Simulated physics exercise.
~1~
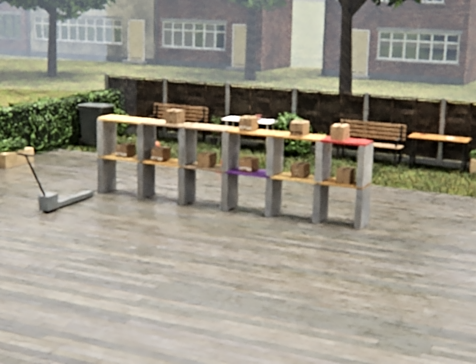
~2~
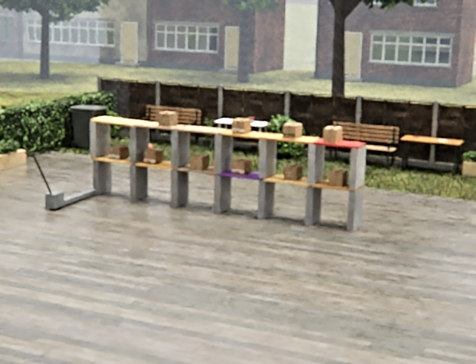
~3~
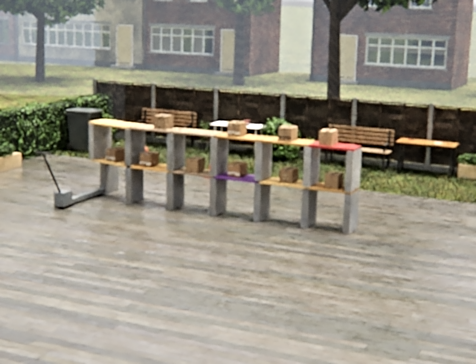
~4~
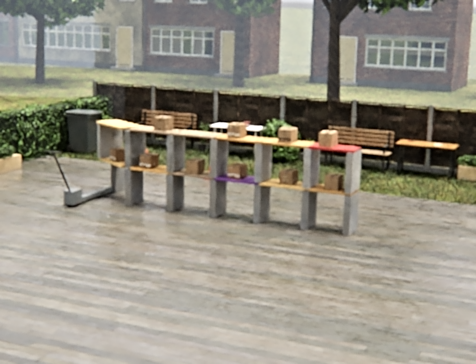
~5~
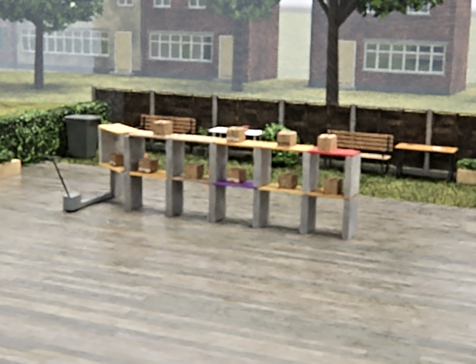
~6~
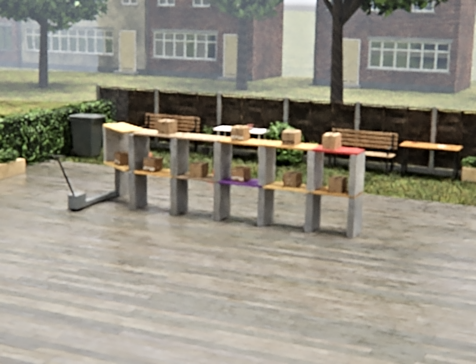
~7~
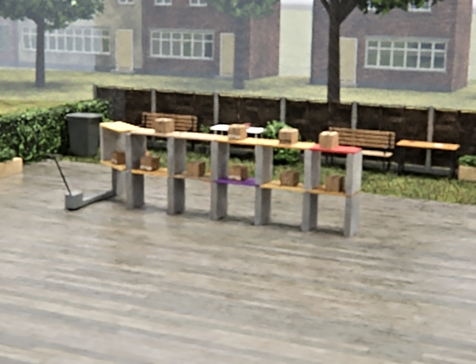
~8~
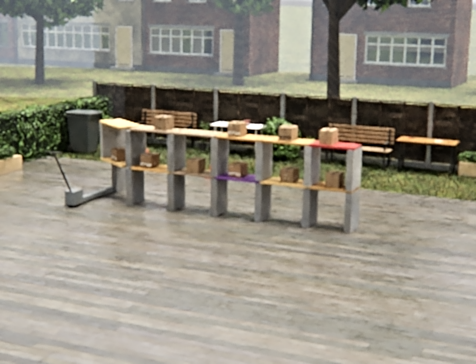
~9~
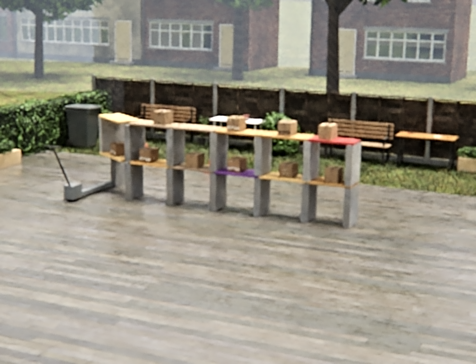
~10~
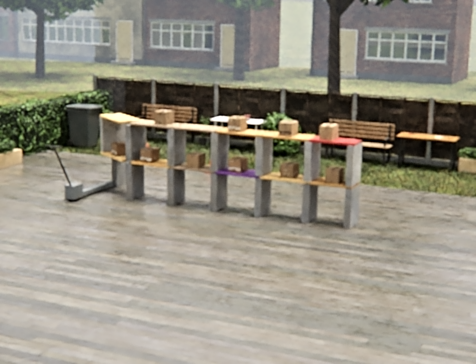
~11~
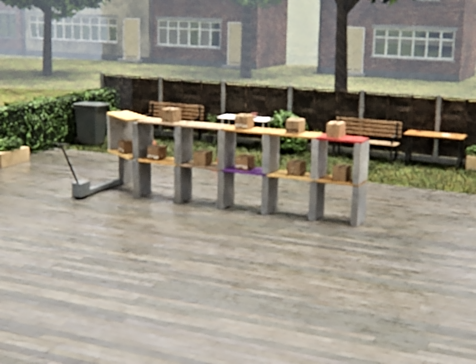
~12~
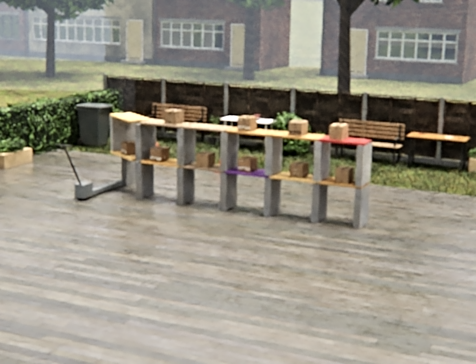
At first, a long two-tier row of grey uprights carries light boards, one purple and one red, with small brown cartons set along both levels on a paved yard. A low grey jack with an upright handle sits at the left end, near a hedge and a dark bin. It slides right against the foot of the end upright, pushes it a little, and stops. The upper board at that end shifts slightly askew, while the rest of the row holds. The view sways gently, and at the end everything still stands, with the cartons, purple board and red board in place.
